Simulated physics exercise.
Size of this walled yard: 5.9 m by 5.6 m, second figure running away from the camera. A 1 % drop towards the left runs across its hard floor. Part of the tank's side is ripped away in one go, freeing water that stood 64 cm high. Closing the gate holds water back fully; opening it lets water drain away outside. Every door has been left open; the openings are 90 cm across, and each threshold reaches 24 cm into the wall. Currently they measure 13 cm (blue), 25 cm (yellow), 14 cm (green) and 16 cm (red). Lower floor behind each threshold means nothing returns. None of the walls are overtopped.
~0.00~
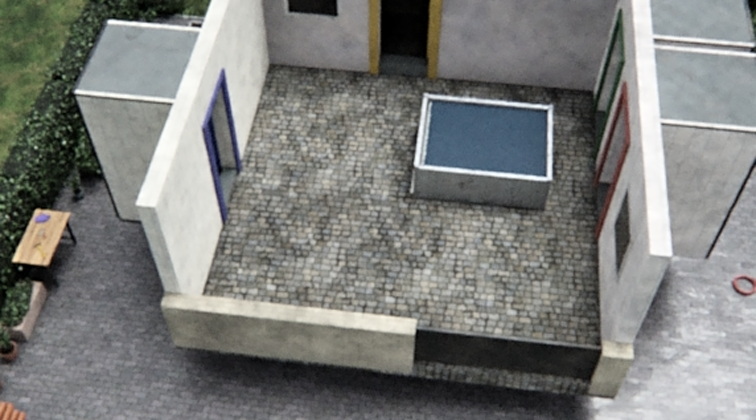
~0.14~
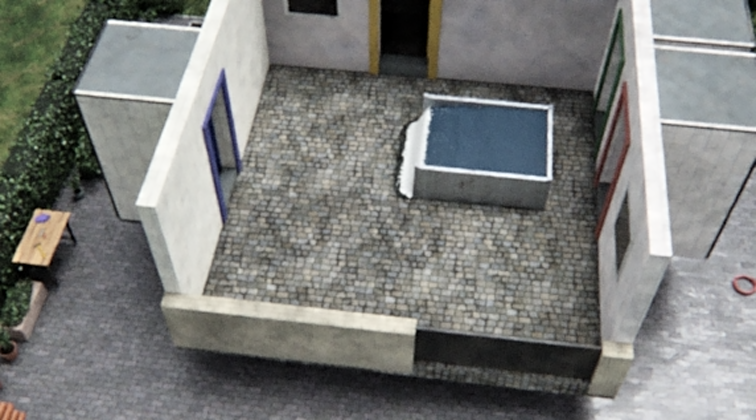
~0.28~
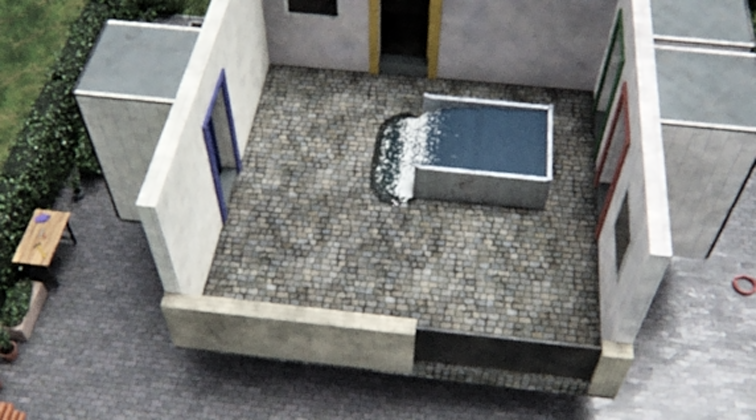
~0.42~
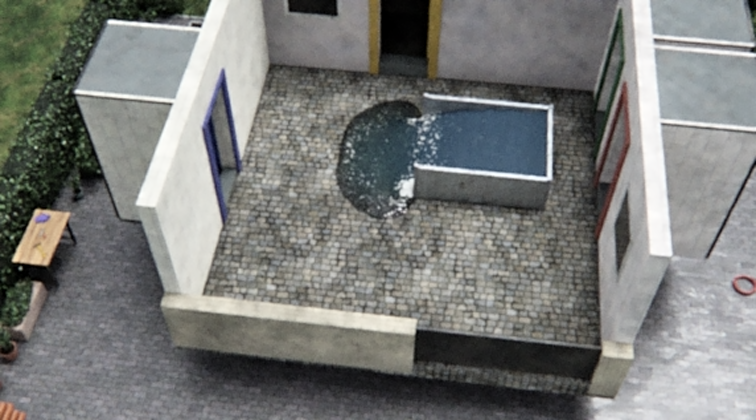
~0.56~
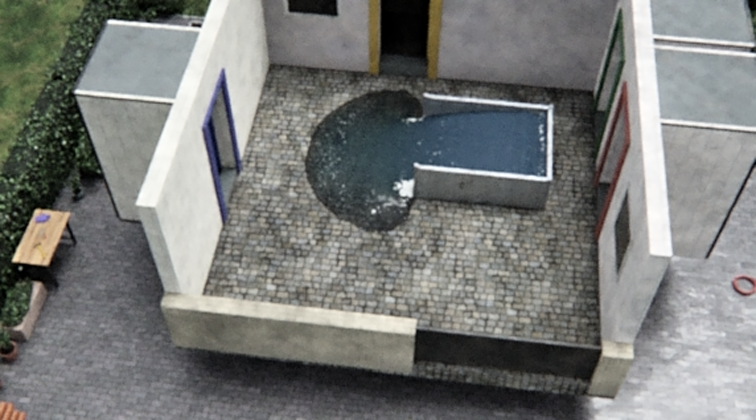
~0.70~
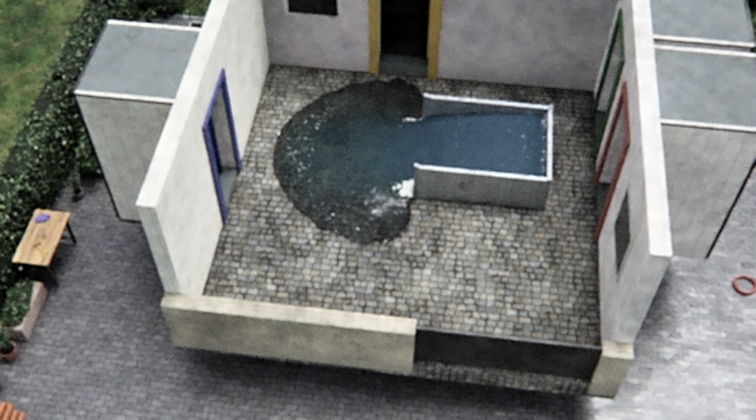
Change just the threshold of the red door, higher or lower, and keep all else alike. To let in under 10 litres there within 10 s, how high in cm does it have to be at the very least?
At least roughly 6 cm.
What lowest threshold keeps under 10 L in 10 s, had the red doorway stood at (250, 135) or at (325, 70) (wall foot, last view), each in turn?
First place around 28 cm, second around 19 cm.
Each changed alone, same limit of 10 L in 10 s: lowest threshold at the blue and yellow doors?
Close to 23 cm (blue) and close to 6.5 cm (yellow).
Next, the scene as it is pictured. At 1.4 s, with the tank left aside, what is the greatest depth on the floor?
It gets to close to 32 centimetres there.
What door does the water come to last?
Red.
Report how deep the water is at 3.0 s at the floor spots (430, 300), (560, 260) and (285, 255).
Ordered as asked: 0, 0, 2 cm.
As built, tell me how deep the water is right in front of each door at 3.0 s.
Door by door in centimetres - blue 21, yellow 2, green 0, red 0.
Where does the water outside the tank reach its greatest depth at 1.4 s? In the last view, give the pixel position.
At about pixel (245, 151).
After 1.4 s water covers 35 % of the floor, deepest (32 cm) near (245, 151); it has not reached the red door.
After 3.0 s water covers 45 % of the floor, deepest (32 cm) near (194, 325); it has not reached the red door.
After 10.0 s water covers 95 % of the floor, deepest (11 cm) near (556, 180); 9 cm at the red door, 0 litres in over its 16 cm threshold.
At the red door as built, the water arrived by 6.7 s and peaked near 10 cm at 9.4 s.
Run again over the same 10 s with other heights there, 14 litres in over 5.5 cm, 4 litres over 7.5 cm. The limit of 10 litres is kept from about 6 cm up.
